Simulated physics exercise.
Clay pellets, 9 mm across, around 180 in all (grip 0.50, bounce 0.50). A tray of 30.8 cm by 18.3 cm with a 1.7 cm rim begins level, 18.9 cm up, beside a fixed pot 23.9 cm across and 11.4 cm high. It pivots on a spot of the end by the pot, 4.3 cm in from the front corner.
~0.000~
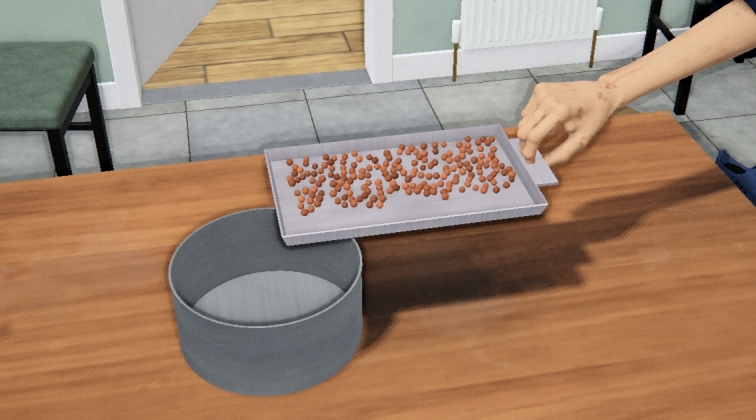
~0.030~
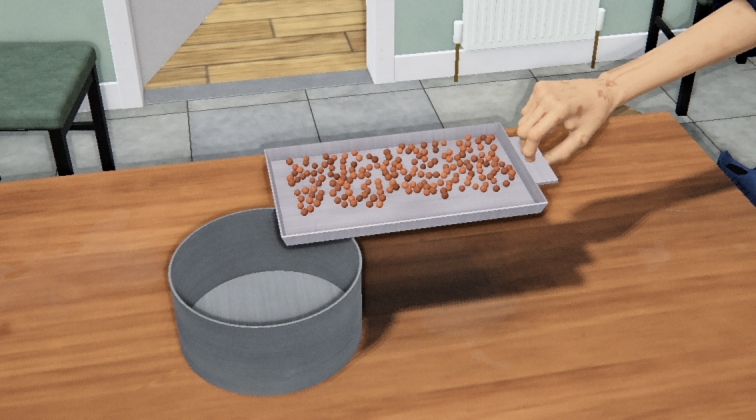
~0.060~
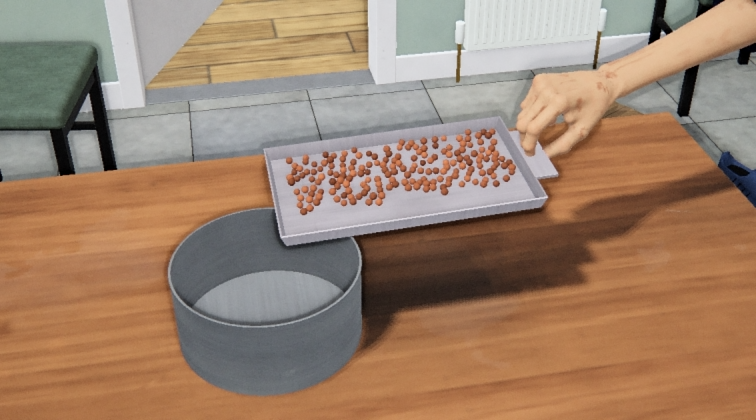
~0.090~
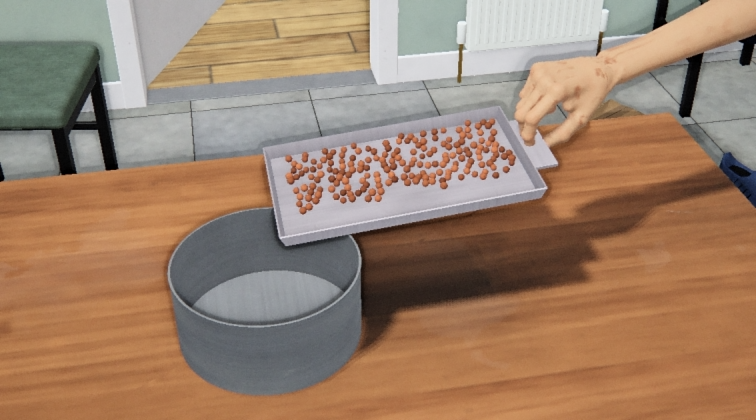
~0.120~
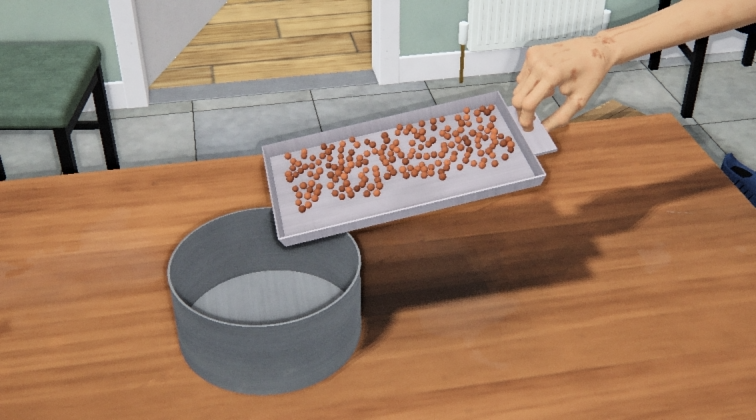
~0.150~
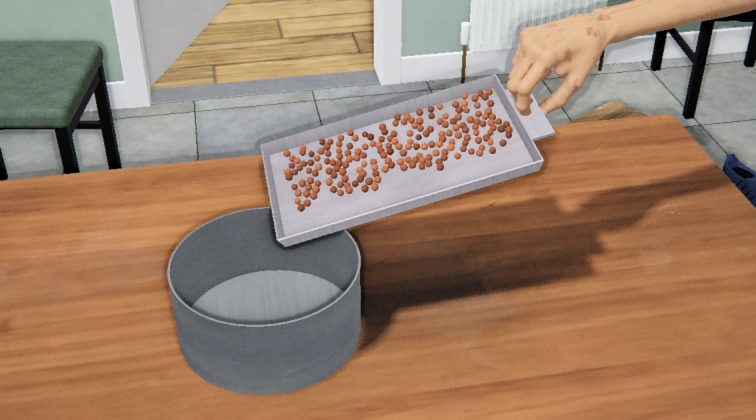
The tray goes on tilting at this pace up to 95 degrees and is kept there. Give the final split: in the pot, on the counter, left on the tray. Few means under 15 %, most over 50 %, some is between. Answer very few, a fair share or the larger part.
Pot: The larger part, counter: Very few, tray: Very few.
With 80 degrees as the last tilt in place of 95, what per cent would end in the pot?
Then about 95 per cent.
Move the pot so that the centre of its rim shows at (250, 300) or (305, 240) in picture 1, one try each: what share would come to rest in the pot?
About 95 and 30 per cent.
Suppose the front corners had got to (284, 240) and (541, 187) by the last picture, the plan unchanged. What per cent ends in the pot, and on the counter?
Pot 65, counter 35.
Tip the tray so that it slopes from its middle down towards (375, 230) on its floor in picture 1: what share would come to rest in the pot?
About 60 per cent.
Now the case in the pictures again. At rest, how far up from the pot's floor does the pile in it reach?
About 2.0 cm.
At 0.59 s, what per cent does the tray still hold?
About 90 per cent.
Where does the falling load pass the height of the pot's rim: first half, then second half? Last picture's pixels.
First near (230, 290), later near (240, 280).
Then, at 0.42 s, tilt 55 degrees; the tray holds 100 %, the pot 0 %.
Then, at 0.59 s, tilt 81 degrees; the tray holds 90 %, the pot 0 %.
After 0.89 s, tilt 95 degrees; the tray holds 0 %, the pot 95 %.
In the end, at 1.6 s, pot 100 %, counter 0 %, tray 0 %.
